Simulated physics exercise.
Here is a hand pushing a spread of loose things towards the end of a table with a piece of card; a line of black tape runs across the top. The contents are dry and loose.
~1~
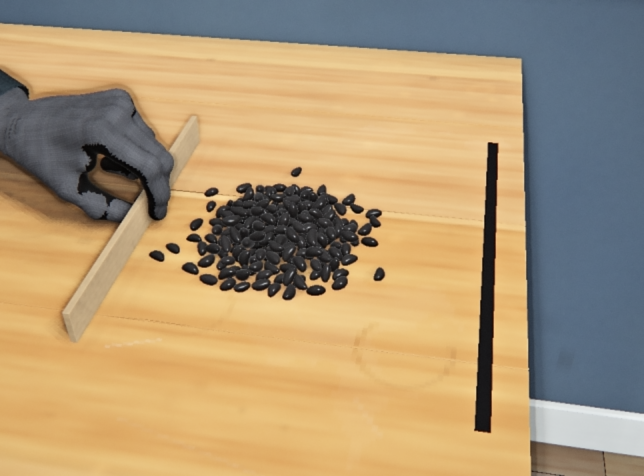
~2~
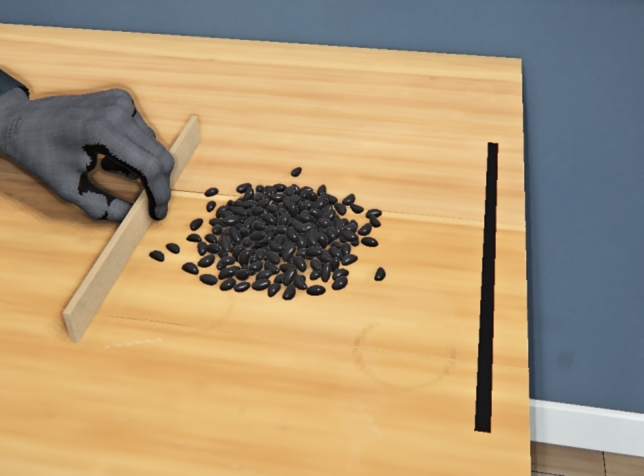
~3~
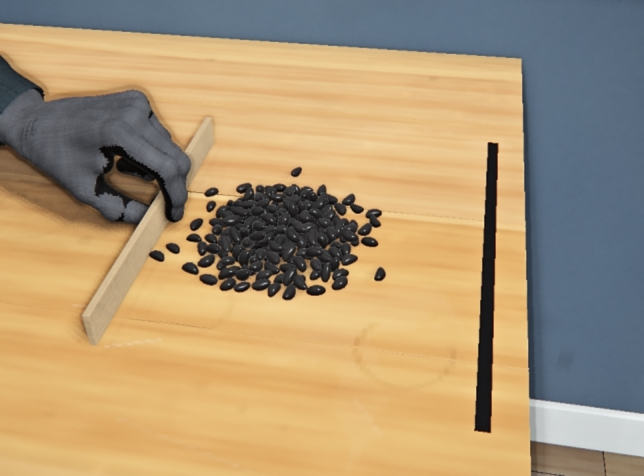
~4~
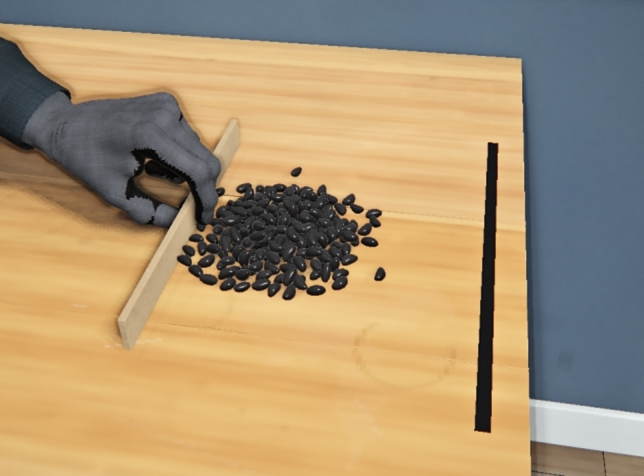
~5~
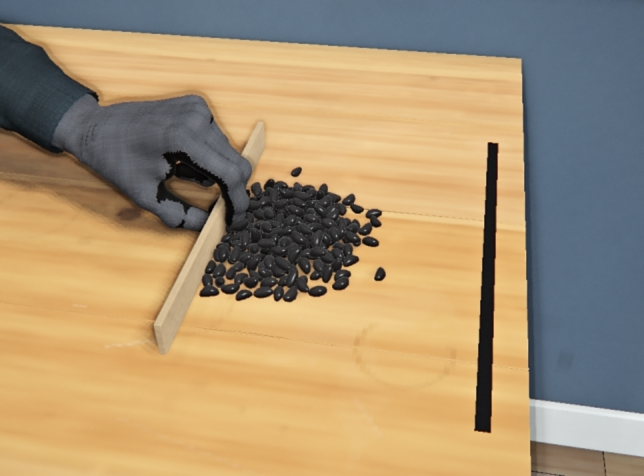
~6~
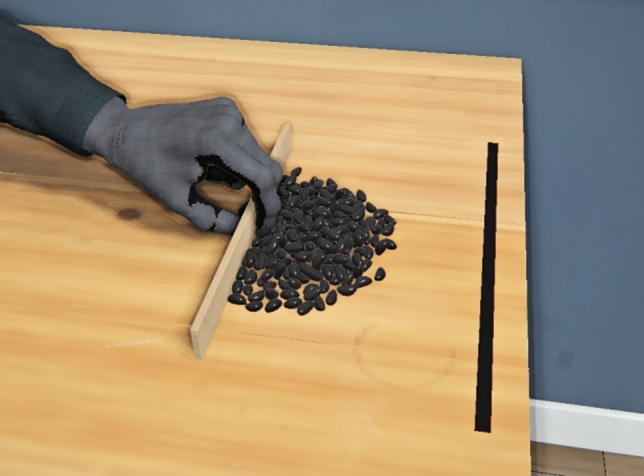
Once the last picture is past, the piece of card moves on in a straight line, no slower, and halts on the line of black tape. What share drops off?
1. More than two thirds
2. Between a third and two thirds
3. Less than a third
More than two thirds.
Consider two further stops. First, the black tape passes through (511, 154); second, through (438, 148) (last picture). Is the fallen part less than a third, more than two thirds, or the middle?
Try 1 - above two thirds; try 2 - under a third.
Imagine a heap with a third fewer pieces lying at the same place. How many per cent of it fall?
Roughly 80 in a hundred.
Just after the last frame, piece of card still moving, near (375, 222); heap all on the table, its front near (506, 258).
A moment on, piece of card stopped at the black tape; heap roughly two thirds over the edge.
Further on, piece of card stopped at the black tape; heap the larger part over the edge.
When it is over, piece of card stopped at the black tape; heap the larger part over the edge.
